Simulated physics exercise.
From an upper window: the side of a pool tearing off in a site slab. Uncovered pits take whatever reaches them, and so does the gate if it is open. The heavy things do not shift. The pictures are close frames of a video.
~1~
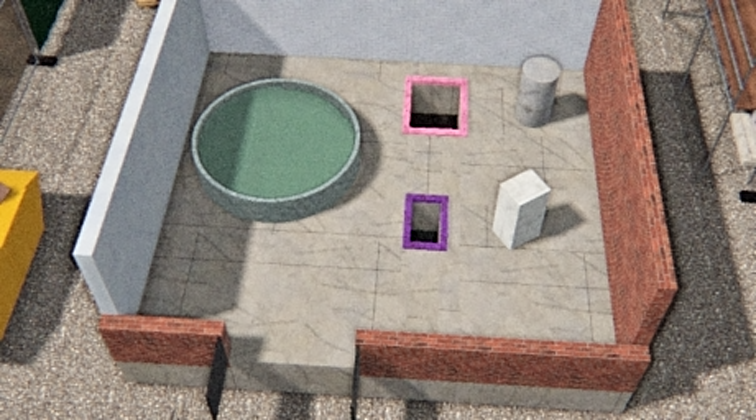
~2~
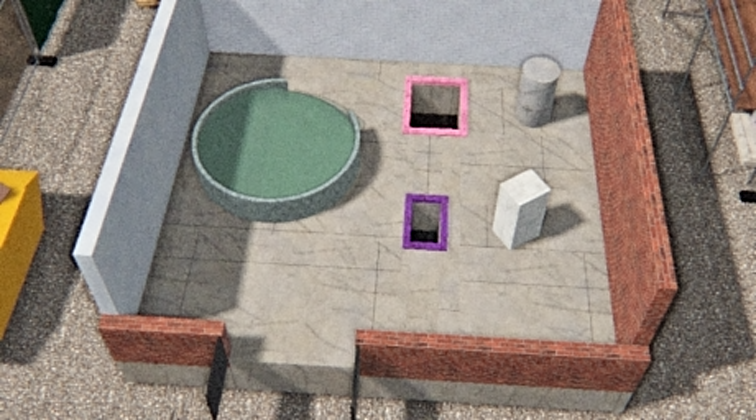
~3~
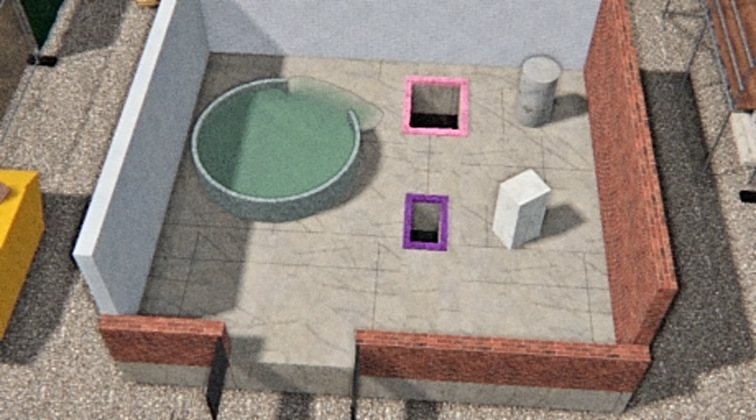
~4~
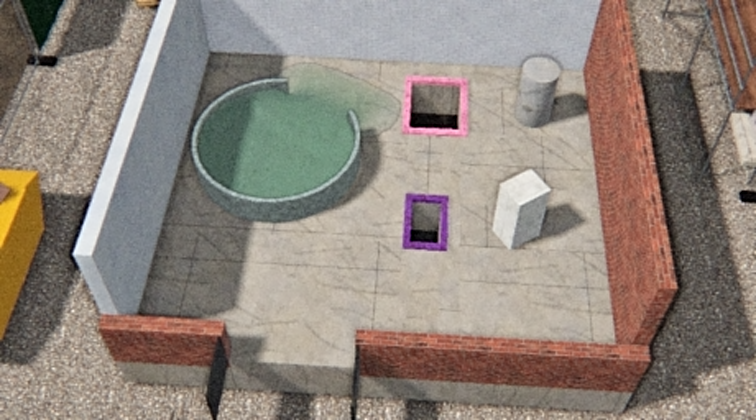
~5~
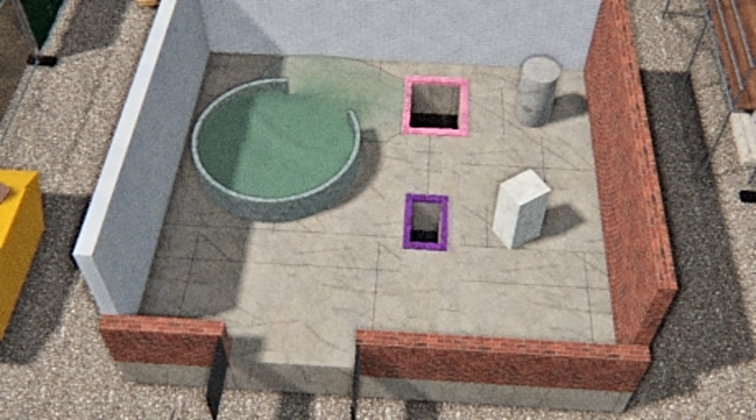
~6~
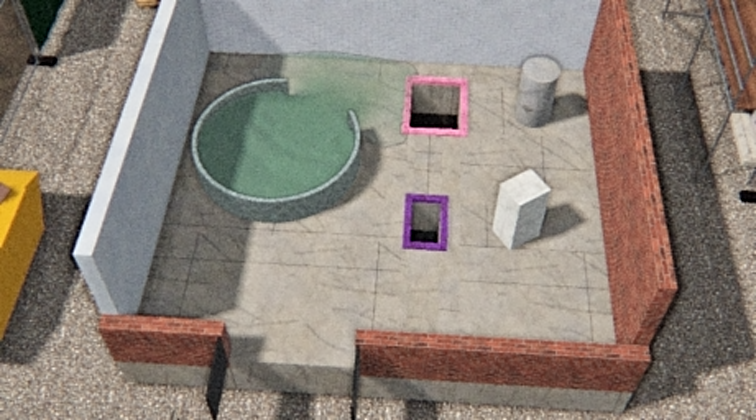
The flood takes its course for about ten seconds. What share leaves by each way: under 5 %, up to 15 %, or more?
One by one: The gate takes less than 5 %; the pink pit takes more than 15 %; the purple pit takes less than 5 %.
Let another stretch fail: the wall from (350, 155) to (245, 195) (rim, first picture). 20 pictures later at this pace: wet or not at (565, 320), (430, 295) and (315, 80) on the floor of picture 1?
In turn: Under water, awash, free of water.
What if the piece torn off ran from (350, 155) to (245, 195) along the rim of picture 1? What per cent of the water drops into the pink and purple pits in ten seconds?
Roughly, in per cent: Pink 2, purple 10.
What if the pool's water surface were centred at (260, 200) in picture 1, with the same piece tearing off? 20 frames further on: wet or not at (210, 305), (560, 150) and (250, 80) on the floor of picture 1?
In that order: Free of water, covered, covered.
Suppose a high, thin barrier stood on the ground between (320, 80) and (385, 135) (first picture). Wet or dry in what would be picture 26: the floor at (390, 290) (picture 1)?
At that place: Under water.
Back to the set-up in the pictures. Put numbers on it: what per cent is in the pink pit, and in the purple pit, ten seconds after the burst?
About 28 and 0 per cent.
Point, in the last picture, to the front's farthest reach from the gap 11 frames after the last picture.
Close to (576, 70).
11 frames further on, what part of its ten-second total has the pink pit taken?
Close to 20 %.
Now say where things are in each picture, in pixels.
Still water in the pool at (277, 140), in the first frame.
Water pours out on the pool's far side and has run to a hidden place, in the second frame.
The front is at a hidden place, out from the gap on the pool's far side, in the third frame.
Water pours out on the pool's far side and has run to (299, 67), in the fourth frame.
Water pours out on the pool's far side and has run to (292, 56), in the fifth frame.
The front is at (413, 70), out from the gap on the pool's far side, in the sixth frame.
A moment on, water covers 15 % of the floor; the gate 0 %, the pink pit 1 %, the purple pit 0 %.
Next, water covers 20 % of the floor; the gate 0 %, the pink pit 5 %, the purple pit 0 %.
Then, water covers 30 % of the floor; the gate 0 %, the pink pit 13 %, the purple pit 0 %.
Later, water covers 60 % of the floor; the gate 0 %, the pink pit 21 %, the purple pit 0 %.
In the end, water covers 85 % of the floor; the gate 0 %, the pink pit 27 %, the purple pit 0 %.
